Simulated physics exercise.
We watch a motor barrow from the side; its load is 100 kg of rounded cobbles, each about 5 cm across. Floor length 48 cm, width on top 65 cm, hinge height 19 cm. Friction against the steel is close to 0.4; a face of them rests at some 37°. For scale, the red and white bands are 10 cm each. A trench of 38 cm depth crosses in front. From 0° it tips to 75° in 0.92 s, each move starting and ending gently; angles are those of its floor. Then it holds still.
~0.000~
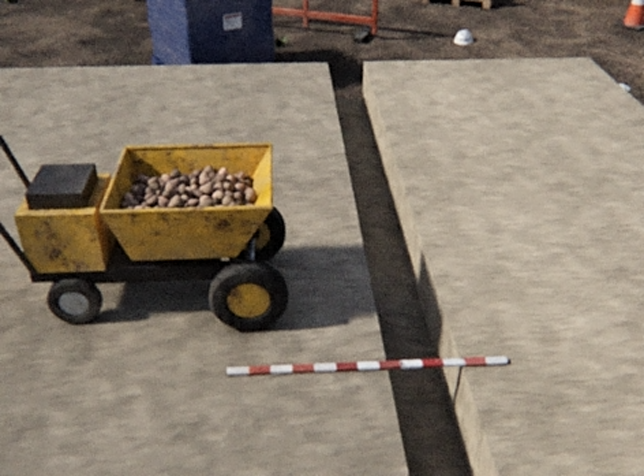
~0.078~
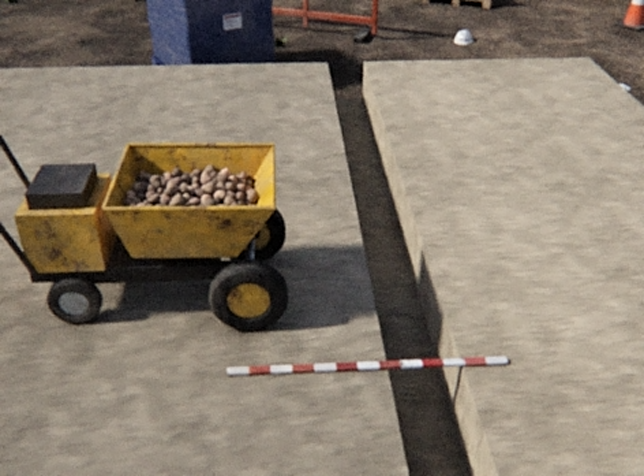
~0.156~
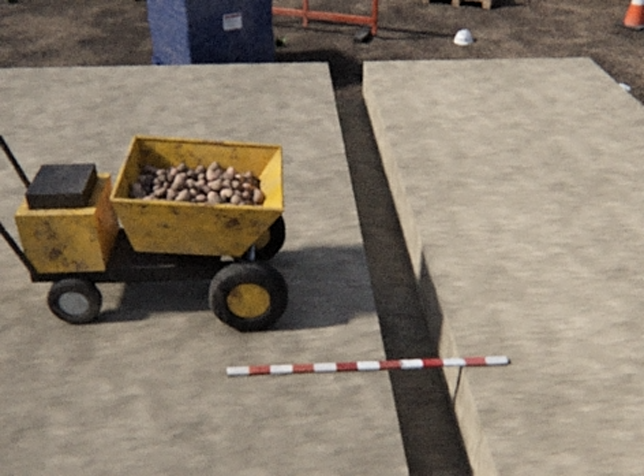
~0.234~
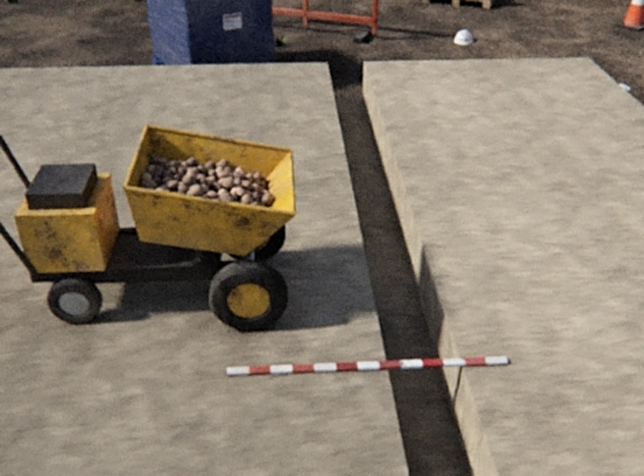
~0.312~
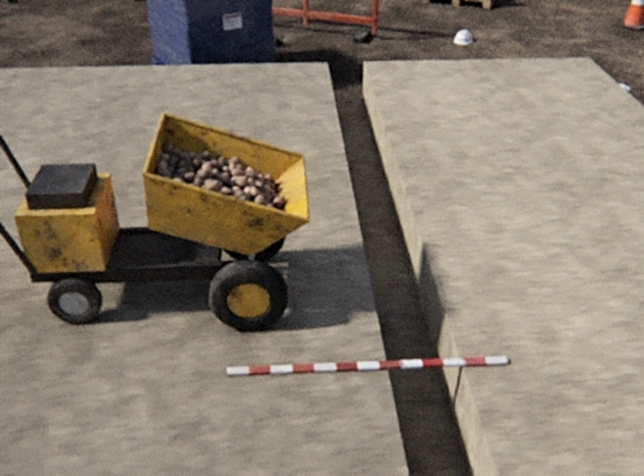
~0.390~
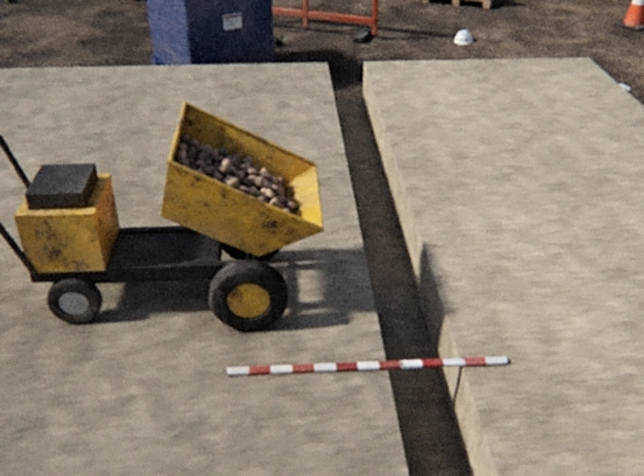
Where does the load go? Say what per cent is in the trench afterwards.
About 96 per cent.
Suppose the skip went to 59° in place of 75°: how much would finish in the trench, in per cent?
Then about 30 per cent.
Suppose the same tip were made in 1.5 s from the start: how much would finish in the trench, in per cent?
It would be near 95 per cent.
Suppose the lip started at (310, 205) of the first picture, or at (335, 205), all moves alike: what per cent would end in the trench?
Near 85 per cent from the first place, 55 from the second.
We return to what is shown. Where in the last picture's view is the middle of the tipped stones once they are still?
Near (402, 331).
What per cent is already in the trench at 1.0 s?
Some 25 per cent.
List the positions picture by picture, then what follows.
Lip at (272, 208), floor tilted 0°, highest stones at (197, 183), in the first picture.
The skip is at 2°, its lip at (275, 208); the top of the load is at (182, 183); the stones move at 0.3 m/s on average, in the second picture.
Lip at (283, 210), floor tilted 6°, highest stones at (171, 180); the stones move at 0.5 m/s on average, in the third picture.
Lip at (295, 214), floor tilted 12°, highest stones at (171, 171); the stones move at 0.7 m/s on average, in the fourth picture.
The skip is at 20°, its lip at (309, 221); the top of the load is at (174, 162); the stones move at 0.9 m/s on average, in the fifth picture.
The skip is at 29°, its lip at (323, 230); the top of the load is at (188, 152); the stones move at 1.0 m/s on average, in the sixth picture.
After 0.7 s the floor is at 63°; 100 % in the skip; the foremost stones are at (342, 252).
After 1.0 s the floor is at 75°; 69 % in the skip, 4 % short of the trench, 27 % in the trench; the foremost stones are at (429, 318).
After 1.4 s the floor is at 75°; 29 % in the skip, 4 % short of the trench, 66 % in the trench, 1 % past the trench; the foremost stones are at (450, 285).
After 3.3 s the floor is at 75°; 0 % in the skip, 3 % short of the trench, 96 % in the trench, 1 % past the trench; the foremost stones are at (470, 290).
